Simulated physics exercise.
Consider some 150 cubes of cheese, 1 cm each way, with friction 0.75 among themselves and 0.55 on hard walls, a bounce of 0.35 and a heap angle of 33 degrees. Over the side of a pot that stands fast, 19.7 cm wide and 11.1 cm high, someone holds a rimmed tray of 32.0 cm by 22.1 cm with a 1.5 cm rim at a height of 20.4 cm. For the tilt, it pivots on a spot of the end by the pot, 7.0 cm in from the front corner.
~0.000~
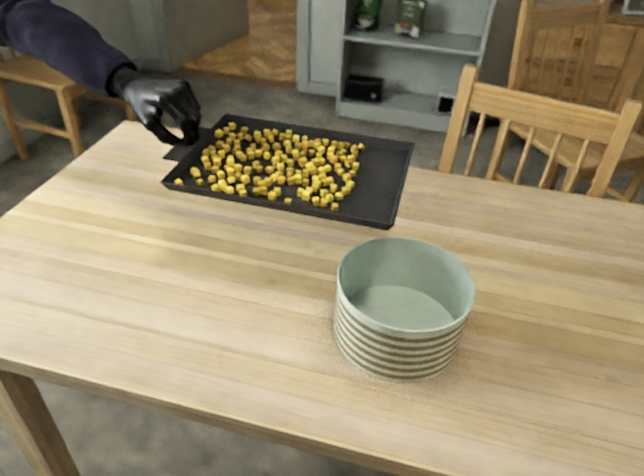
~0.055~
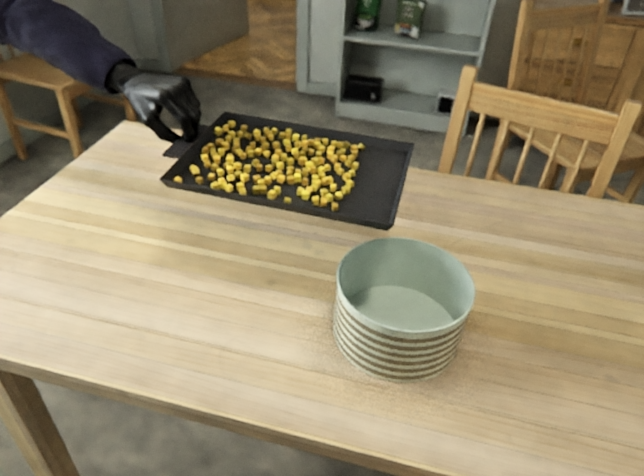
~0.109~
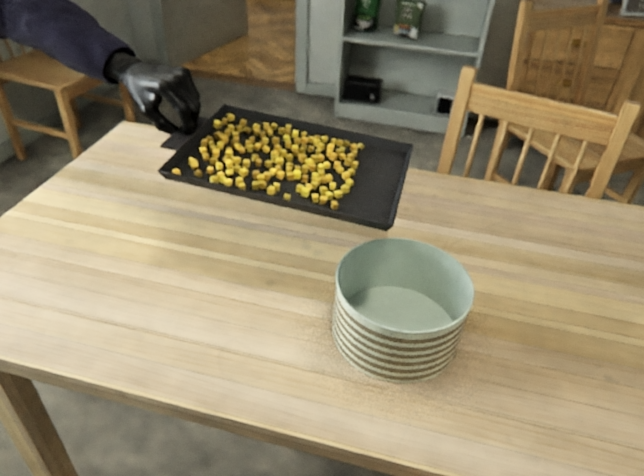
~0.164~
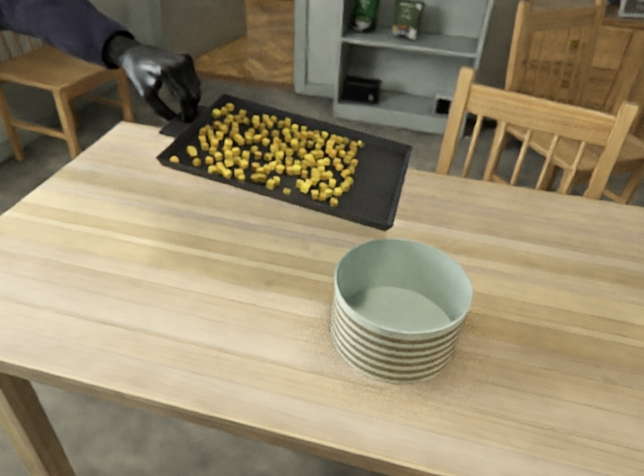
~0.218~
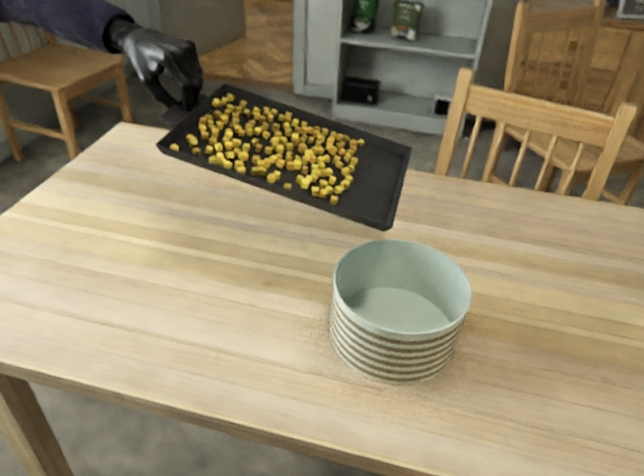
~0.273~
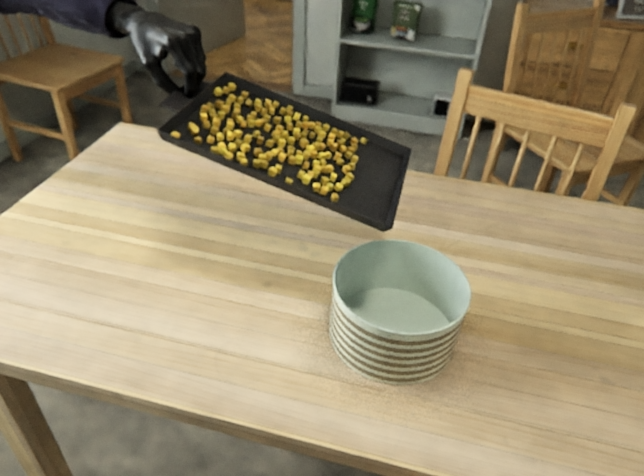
A black-gloved hand on a dark-sleeved arm holds a black rimmed tray of small yellow cubes over a pale wooden table, seen from above at an angle. A pale green pot with a striped lower side stands right of centre, with wooden chairs and grey shelves behind. The hand raises the tray's left end, slowly then faster, tilting it down toward the right, while the camera stays still.
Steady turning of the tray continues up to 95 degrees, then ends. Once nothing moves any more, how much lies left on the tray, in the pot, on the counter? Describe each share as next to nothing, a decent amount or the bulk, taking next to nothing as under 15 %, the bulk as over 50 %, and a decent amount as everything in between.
Result: Left on the tray: Looks like a minor amount, pot: Looks like a noticeable amount, counter: Looks like over half the load.
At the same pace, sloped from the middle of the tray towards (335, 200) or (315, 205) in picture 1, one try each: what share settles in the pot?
95 and 60 %.
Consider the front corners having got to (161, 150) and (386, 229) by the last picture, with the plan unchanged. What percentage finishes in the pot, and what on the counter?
Per cent by place - pot 95, counter 5.
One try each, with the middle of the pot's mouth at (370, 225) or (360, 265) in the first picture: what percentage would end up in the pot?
Spot one: Some 30 per cent; spot two: Some 10 per cent.
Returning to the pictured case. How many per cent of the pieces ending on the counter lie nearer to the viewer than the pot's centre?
Estimate: Close to 0 per cent of the pieces.
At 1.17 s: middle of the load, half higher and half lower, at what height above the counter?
The halfway mark sits at about 2 cm.
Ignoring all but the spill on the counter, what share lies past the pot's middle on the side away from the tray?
That works out to about 90 percent.
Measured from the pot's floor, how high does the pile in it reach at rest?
Height: Approx. 1.0 cm.
Then, at 0.81 s, tilt 53 degrees; the tray holds 95 %, the pot 0 %.
After 1.17 s, tilt 78 degrees; the tray holds 20 %, the pot 20 %.
After 1.62 s, tilt 95 degrees; the tray holds 0 %, the pot 30 %.
At rest (2.6 s), tray 0 %, pot 30 %, counter 70 %.
